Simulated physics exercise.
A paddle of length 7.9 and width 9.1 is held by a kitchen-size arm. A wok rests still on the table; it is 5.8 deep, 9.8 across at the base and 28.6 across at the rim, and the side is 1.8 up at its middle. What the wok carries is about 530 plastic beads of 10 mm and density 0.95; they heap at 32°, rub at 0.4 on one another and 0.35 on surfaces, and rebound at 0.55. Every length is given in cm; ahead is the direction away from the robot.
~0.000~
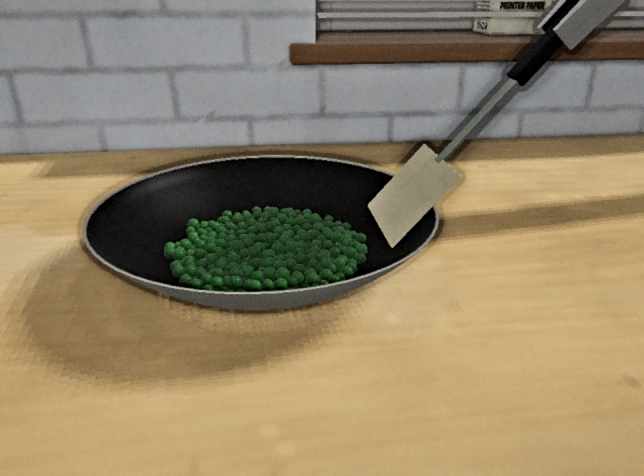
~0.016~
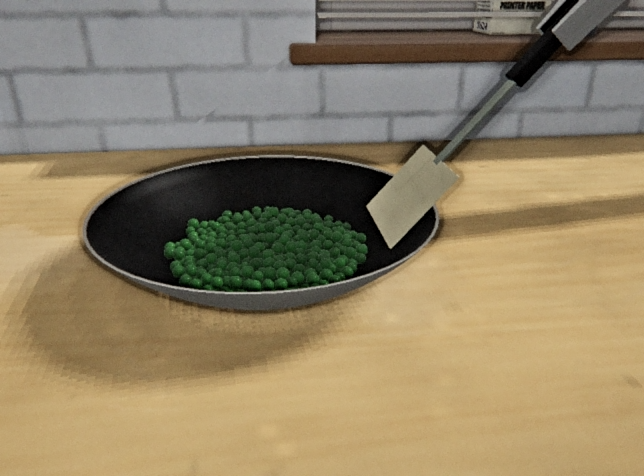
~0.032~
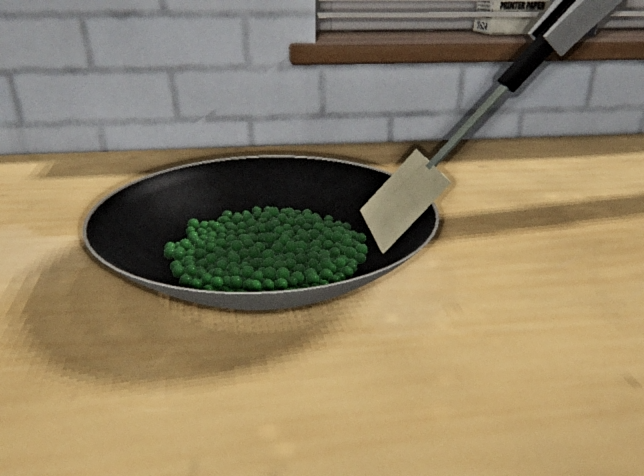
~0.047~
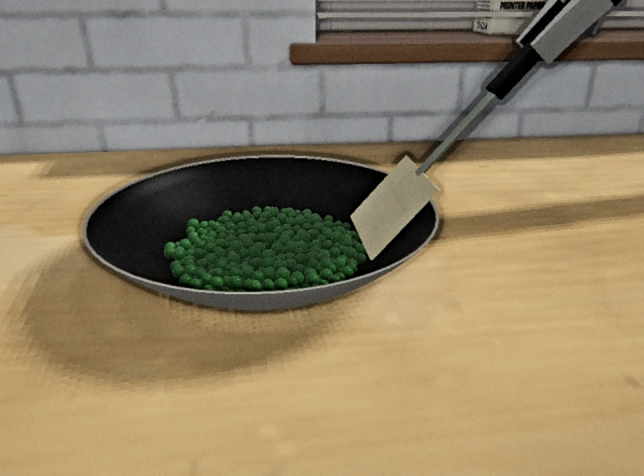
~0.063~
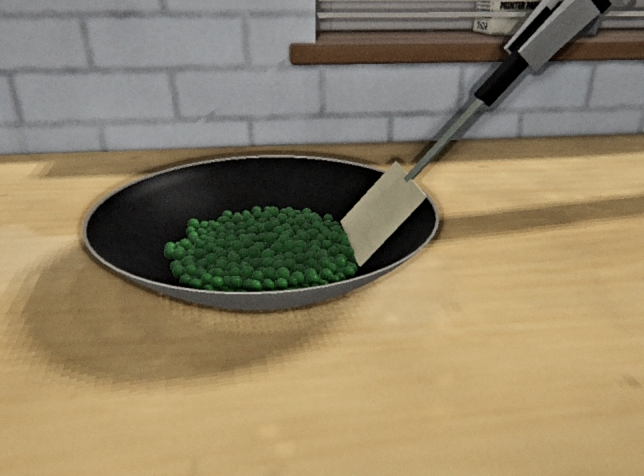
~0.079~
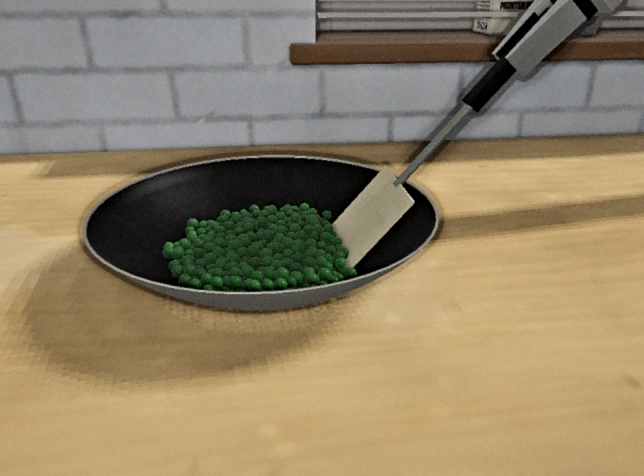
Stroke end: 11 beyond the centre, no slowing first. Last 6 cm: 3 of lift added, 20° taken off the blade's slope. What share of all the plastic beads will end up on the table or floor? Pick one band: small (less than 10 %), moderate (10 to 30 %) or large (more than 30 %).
Moderate.
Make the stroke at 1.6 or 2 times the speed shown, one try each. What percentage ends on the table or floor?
Close to 45 and 50 percent respectively.
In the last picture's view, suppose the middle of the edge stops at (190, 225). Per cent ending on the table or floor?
Estimate: Approx. 0 %.
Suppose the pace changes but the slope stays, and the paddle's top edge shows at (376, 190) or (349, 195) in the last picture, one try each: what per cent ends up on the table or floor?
Respectively, around 40 and 50 per cent.
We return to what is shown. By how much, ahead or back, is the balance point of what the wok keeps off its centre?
It rests close to 3.5 centimetres ahead of centre.
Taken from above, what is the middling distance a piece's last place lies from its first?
Roughly 5 centimetres.
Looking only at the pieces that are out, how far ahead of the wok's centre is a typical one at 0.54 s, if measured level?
Roughly 20 centimetres ahead.
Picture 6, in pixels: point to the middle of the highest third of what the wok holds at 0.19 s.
Centre estimated at around (201, 242).
After 0.19 s, sloping 49°, highest piece 4 above the table; 527 in the wok.
After 0.29 s, sloping 44°, highest piece 7 above the table; 527 in the wok.
After 0.54 s, sloping 29°, highest piece 6 above the table; 409 in the wok, 110 on the table or floor, 8 on the blade or in flight.
After 1.59 s, sloping 29°, highest piece 5 above the table; 409 in the wok, 118 on the table or floor.
At rest, 409 in the wok, 118 on the table or floor. That is 22 % on the table or floor.
